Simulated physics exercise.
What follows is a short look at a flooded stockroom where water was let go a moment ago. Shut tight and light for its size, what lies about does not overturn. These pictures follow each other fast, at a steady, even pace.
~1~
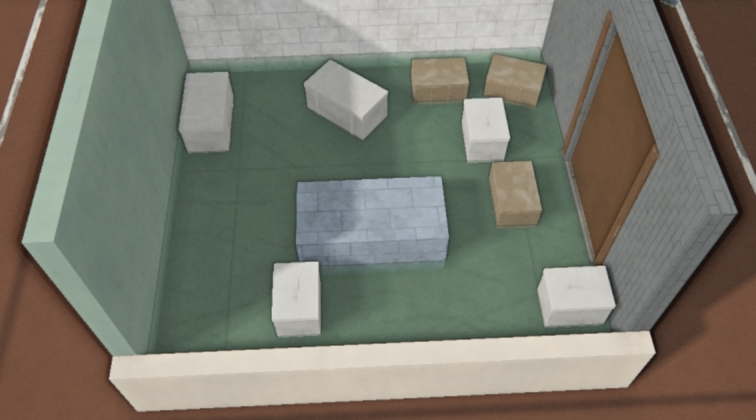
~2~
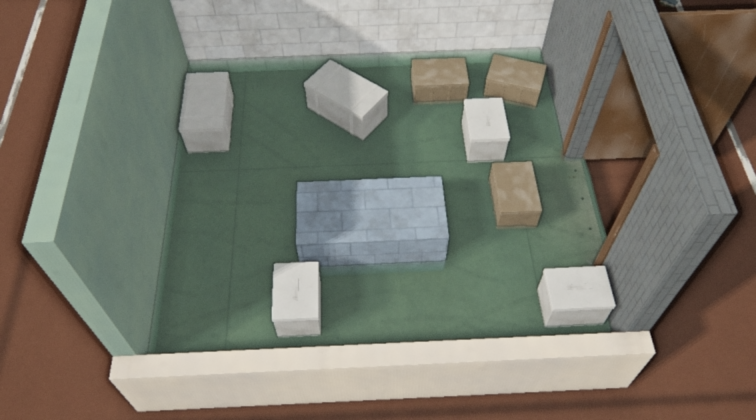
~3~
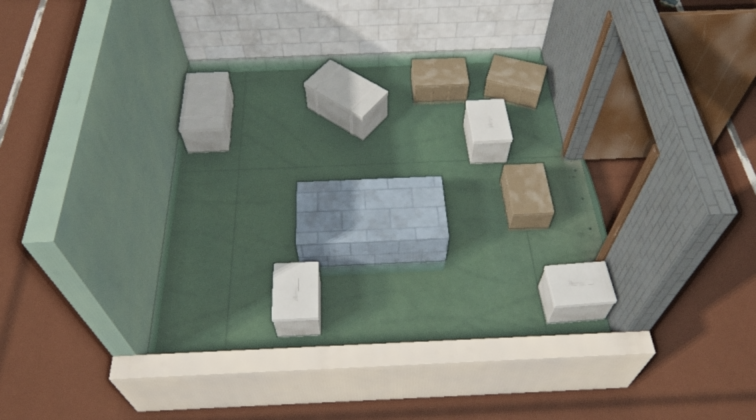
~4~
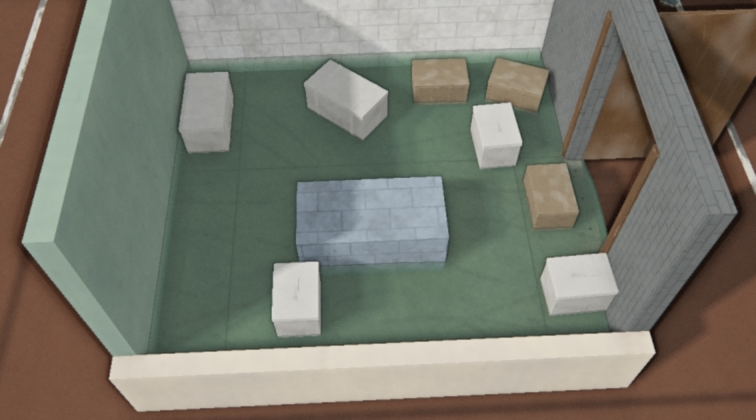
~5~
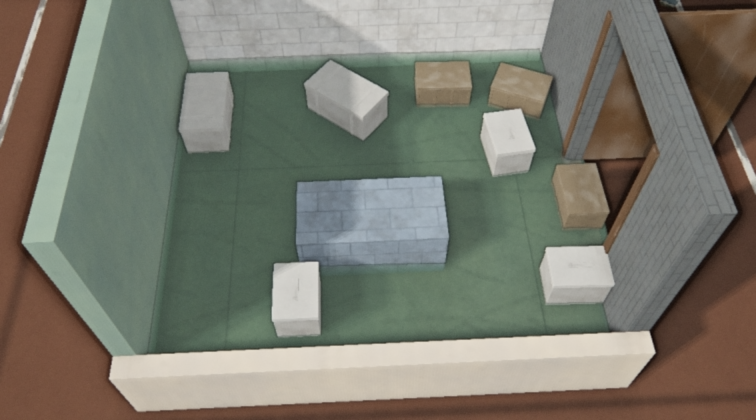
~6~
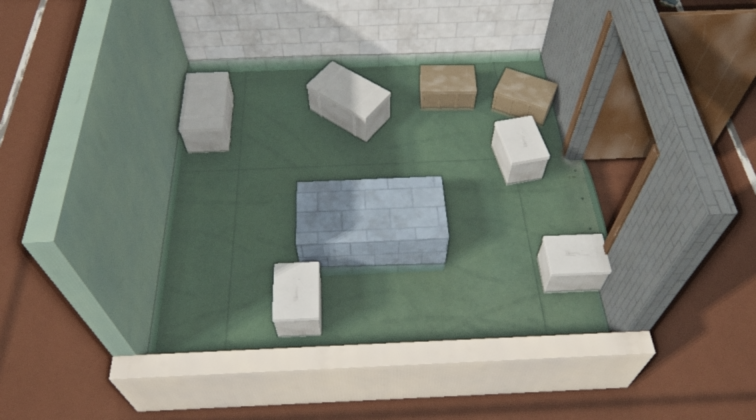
In the video, the brown door panel in the right wall of a green-floored room opens outward, then a tan box slides right and out through the doorway while nearby white and tan boxes shift slightly and others barely move.
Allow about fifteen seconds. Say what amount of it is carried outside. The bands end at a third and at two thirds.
By the look of it, the outflow takes two thirds or a larger part of the stuff.
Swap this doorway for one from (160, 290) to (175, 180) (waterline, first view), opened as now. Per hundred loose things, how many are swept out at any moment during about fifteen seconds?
Around 40 in a hundred.
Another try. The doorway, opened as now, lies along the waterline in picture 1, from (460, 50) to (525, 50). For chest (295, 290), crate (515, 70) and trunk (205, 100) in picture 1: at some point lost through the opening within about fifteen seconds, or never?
The first doesn't get out, the second makes it out, the last doesn't get out.
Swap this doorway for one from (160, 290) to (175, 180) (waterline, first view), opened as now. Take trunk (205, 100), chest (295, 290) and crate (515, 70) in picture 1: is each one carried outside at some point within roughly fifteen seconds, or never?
Taking them as listed: Exits, exits, never leaves.
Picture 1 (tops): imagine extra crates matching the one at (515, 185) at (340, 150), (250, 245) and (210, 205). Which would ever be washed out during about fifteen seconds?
Taking them in turn: Flushed away, held back and held back.
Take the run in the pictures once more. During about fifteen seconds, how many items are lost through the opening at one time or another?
7 in total.
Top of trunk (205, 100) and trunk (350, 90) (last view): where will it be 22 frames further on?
(234, 106) and (498, 129), roughly.
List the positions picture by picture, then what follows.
The first picture shows a chest at (487, 118) floats; a chest at (579, 287), afloat; 0 of 8 have shifted.
The second picture shows a chest at (487, 118) floats; a chest at (579, 287), afloat; 0 of 8 have shifted.
The third picture shows a chest at (489, 120) floats; a chest at (581, 283) floats, close to its start; 2 of 8 have shifted.
The fourth picture shows a chest at (498, 124) floats, close to its start; a chest at (582, 275), afloat, close to its start; 4 of 8 have shifted.
The fifth picture shows a chest at (509, 131) floats, close to its start; a chest at (580, 265) floats, close to its start; 4 of 8 have shifted.
The sixth picture shows a chest at (522, 139), afloat, a stride from its start; a chest at (577, 253) floats, a stride from its start; 5 of 8 have shifted.
A moment on, 1 of 8 are out; 7 afloat.
Next, 4 of 8 are out; 4 afloat.
Later, 5 of 8 are out; 3 afloat.
In the end, 7 of 8 are out; 1 afloat.
